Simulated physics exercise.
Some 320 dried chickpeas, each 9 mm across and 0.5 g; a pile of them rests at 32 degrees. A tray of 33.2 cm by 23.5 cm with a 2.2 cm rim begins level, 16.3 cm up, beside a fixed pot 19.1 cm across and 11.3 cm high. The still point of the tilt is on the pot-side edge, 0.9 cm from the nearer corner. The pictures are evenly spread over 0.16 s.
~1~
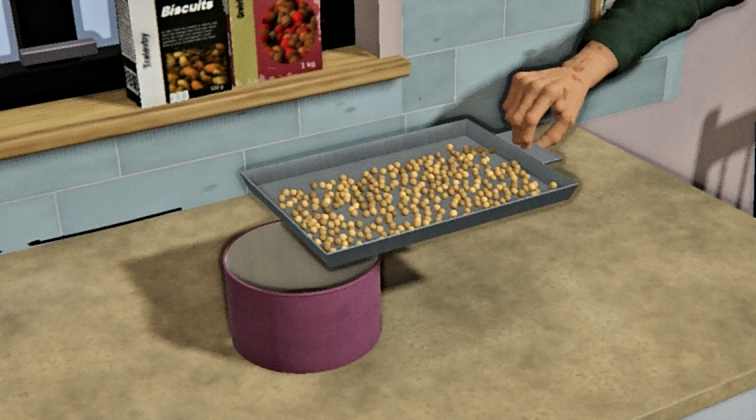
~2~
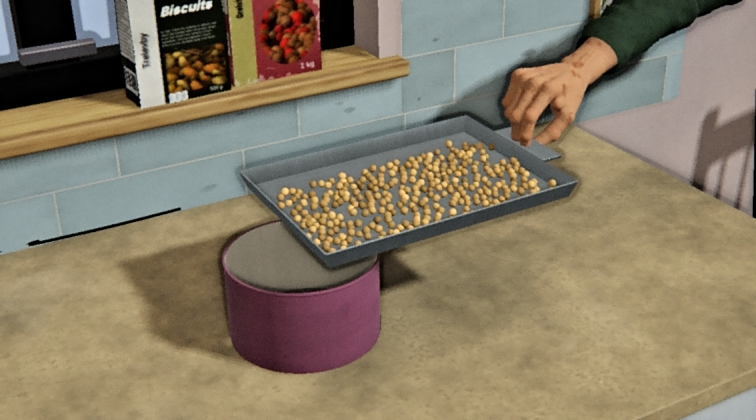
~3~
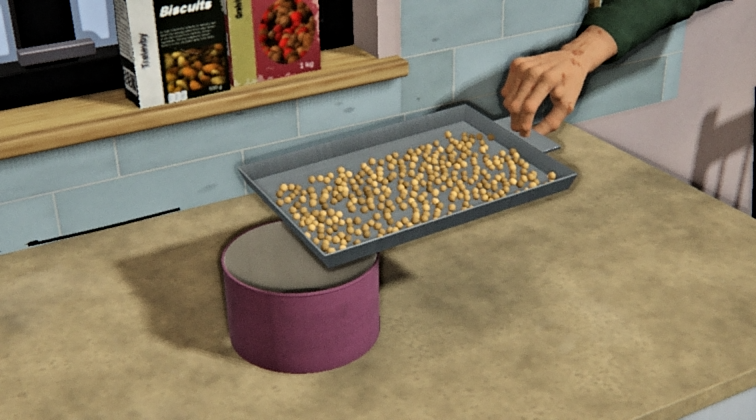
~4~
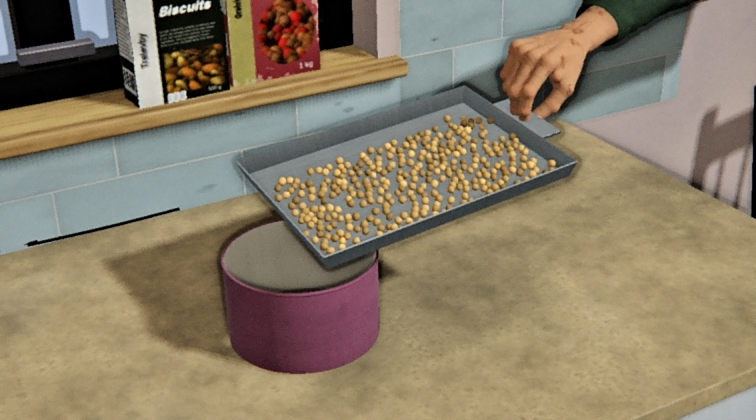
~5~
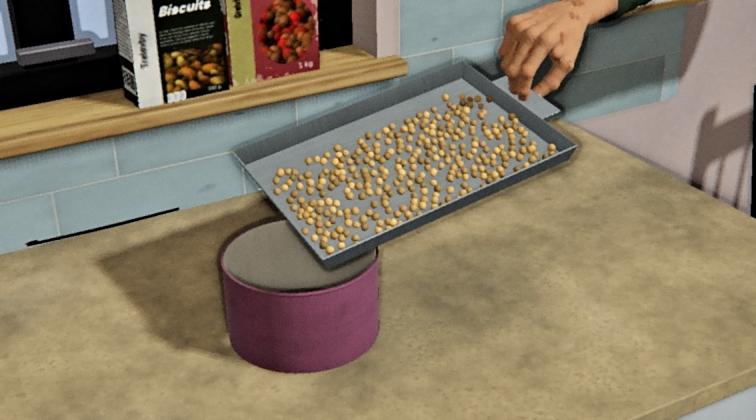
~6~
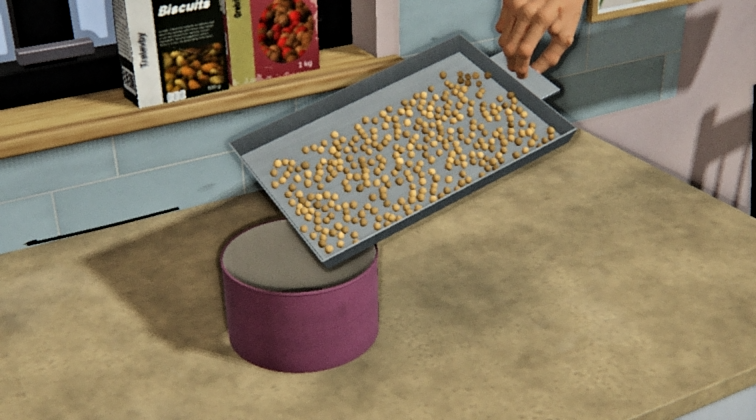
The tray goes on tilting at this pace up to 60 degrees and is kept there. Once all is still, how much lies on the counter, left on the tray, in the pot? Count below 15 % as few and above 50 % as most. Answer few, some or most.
Counter: Most, tray: Some, pot: Few.
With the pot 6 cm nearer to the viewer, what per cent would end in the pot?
It would be near 0 per cent.
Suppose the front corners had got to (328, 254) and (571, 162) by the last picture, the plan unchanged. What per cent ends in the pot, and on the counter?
Pot 0, counter 35.
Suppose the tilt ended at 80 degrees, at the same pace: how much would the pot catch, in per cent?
In that case some 0 per cent.
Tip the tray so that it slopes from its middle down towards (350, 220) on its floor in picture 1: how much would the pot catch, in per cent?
About 0 per cent.
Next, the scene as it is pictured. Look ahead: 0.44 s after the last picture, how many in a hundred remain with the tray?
Some 55 per cent of the load.
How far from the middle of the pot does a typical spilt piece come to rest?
Some 26 cm.
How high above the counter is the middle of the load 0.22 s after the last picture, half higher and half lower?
Some 30 cm.
Then, 0.13 s after the last picture, tilt 42 degrees; the tray holds 100 %, the pot 0 %.
Then, 0.22 s after the last picture, tilt 57 degrees; the tray holds 100 %, the pot 0 %.
Then, 0.44 s after the last picture, tilt 60 degrees; the tray holds 55 %, the pot 0 %.
In the end, counter 70 %, tray 30 %, pot 0 %.
